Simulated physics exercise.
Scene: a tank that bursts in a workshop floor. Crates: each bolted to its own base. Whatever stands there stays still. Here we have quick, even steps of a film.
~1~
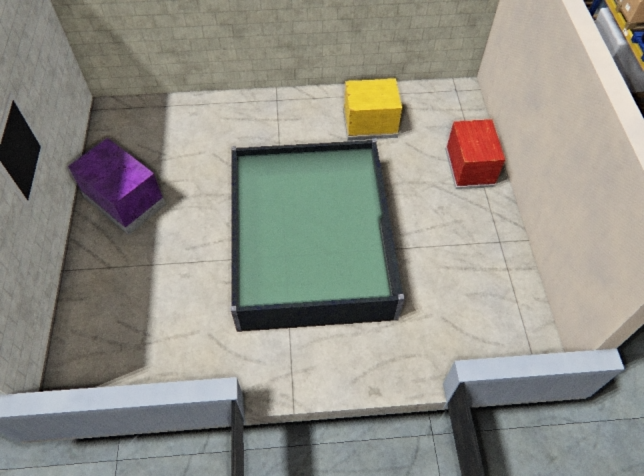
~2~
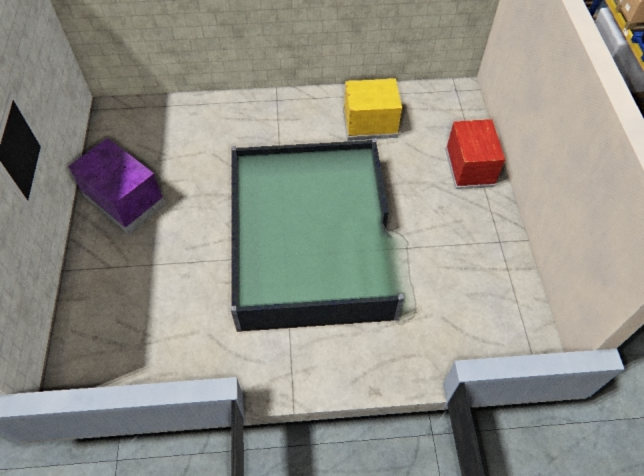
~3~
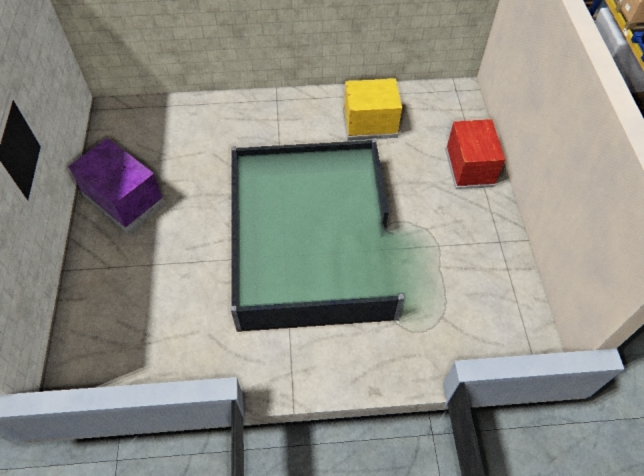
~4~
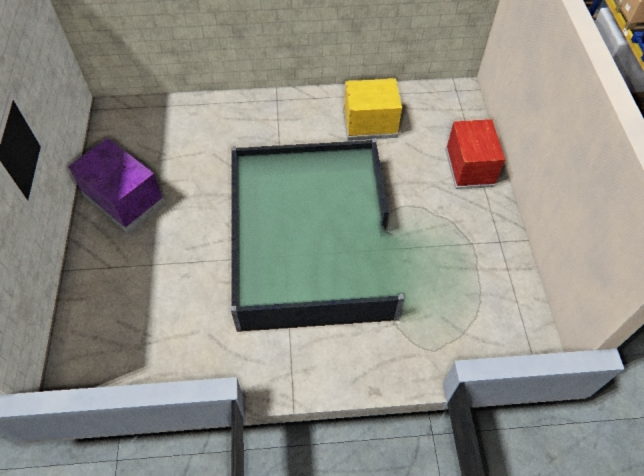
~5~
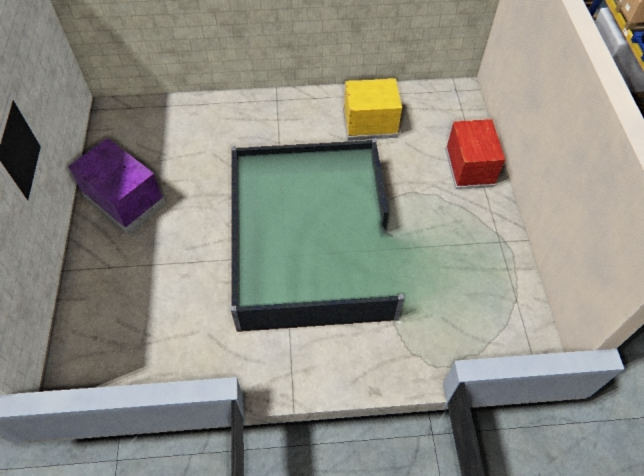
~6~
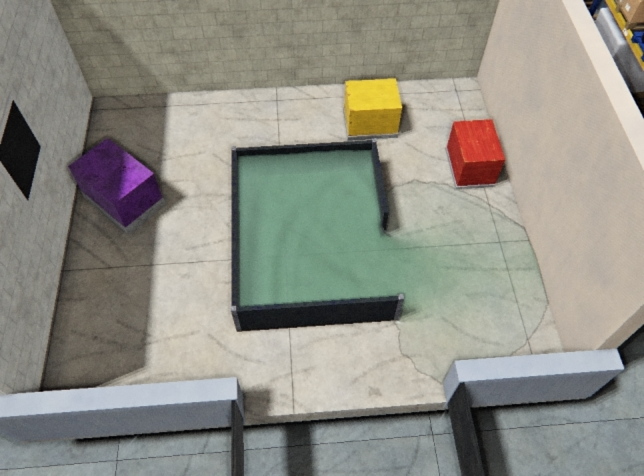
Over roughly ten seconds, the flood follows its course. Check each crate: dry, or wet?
In the end the purple crate is missed; the red crate is caught; the yellow crate is caught.
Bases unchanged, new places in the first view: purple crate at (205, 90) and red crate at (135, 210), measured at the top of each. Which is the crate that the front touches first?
Answer: The yellow-painted one.
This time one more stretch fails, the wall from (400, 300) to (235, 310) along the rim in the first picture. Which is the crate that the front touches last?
The one in yellow, by my reading.
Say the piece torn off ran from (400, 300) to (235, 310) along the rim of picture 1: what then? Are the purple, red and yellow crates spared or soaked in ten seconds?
Note - purple crate is left dry; red crate is left dry; yellow crate is left dry.
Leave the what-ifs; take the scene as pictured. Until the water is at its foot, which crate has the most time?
I'd say the purple-painted one is last.
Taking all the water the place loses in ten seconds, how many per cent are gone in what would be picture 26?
Close to 10 out of every hundred.
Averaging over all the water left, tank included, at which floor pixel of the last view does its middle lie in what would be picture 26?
My guess is about (394, 247).
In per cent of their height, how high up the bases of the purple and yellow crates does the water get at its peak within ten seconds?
Roughly 60 and 150 per cent respectively.
A moment on, water covers 20 % of the floor; the purple crate not reached, the red crate water round its plinth, the yellow crate not reached.
Next, water covers 20 % of the floor; the purple crate not reached, the red crate water round its plinth, the yellow crate not reached.
Then, water covers 40 % of the floor; the purple crate not reached, the red crate water round its plinth, the yellow crate water round its plinth.
Later, water covers 70 % of the floor; the purple crate not reached, the red crate water round its plinth, the yellow crate water round its plinth.
In the end, water covers 95 % of the floor; the purple crate stayed above the water, the red crate was topped, the yellow crate was topped.
